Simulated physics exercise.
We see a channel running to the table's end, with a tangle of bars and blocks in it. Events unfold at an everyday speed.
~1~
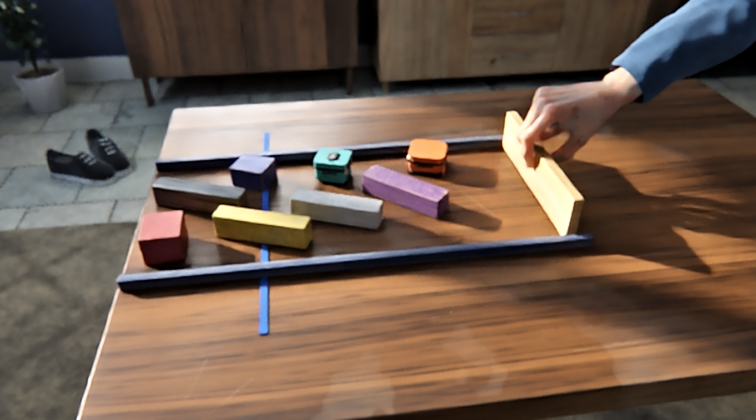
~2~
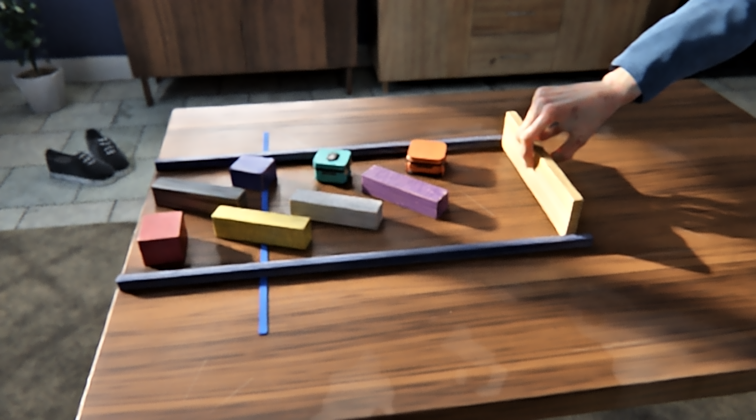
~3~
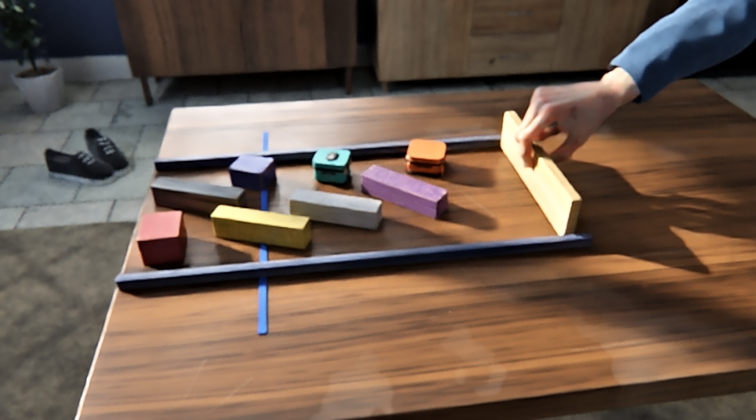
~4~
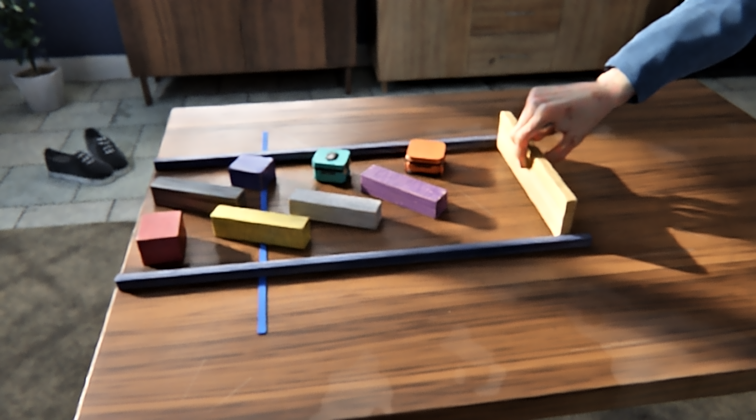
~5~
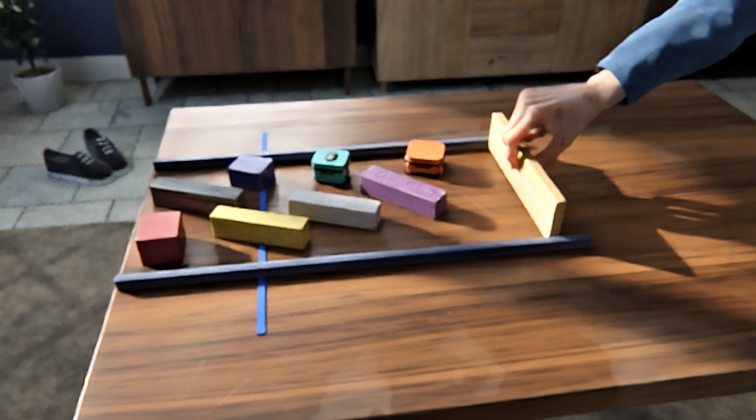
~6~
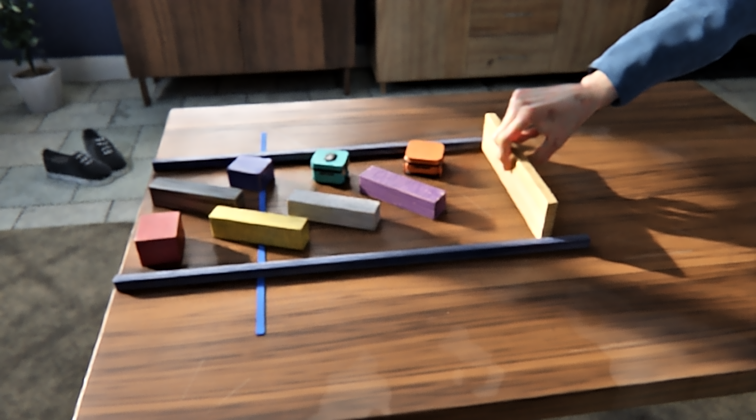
To begin with, a hand holds a light wooden board upright at the right end of a channel on a table, with colourful bars and blocks lying to its left. The hand then slides the board a short way left toward them, while the bars and blocks stay practically still.
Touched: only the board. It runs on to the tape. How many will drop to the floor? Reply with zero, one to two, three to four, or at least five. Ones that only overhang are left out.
It comes to zero.
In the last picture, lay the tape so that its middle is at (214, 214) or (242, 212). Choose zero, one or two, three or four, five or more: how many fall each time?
First tape: Three or four; second tape: Zero.
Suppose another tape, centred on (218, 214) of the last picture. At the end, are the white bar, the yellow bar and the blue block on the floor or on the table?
The white bar stays put; the yellow bar stays put; and the blue block topples off.
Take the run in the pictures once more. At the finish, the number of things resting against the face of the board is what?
Result: 3 in all.
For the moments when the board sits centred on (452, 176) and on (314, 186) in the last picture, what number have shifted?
Up to then 1, and up to the other point 6.
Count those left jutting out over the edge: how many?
You'd get 1.
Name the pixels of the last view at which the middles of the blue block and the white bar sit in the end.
You'll find the first one at (174, 177) and the second at (227, 233).
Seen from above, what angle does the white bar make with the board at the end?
Out of line by around 30°.
Soon after, none off yet; red block at rest near (161, 238); grey stick at rest near (197, 197); blue block at rest near (251, 173).
After that, none off yet; red block at rest near (161, 238); grey stick at rest near (197, 197); blue block displaced about its own width near (216, 174).
In the end, the number that fall off is zero.
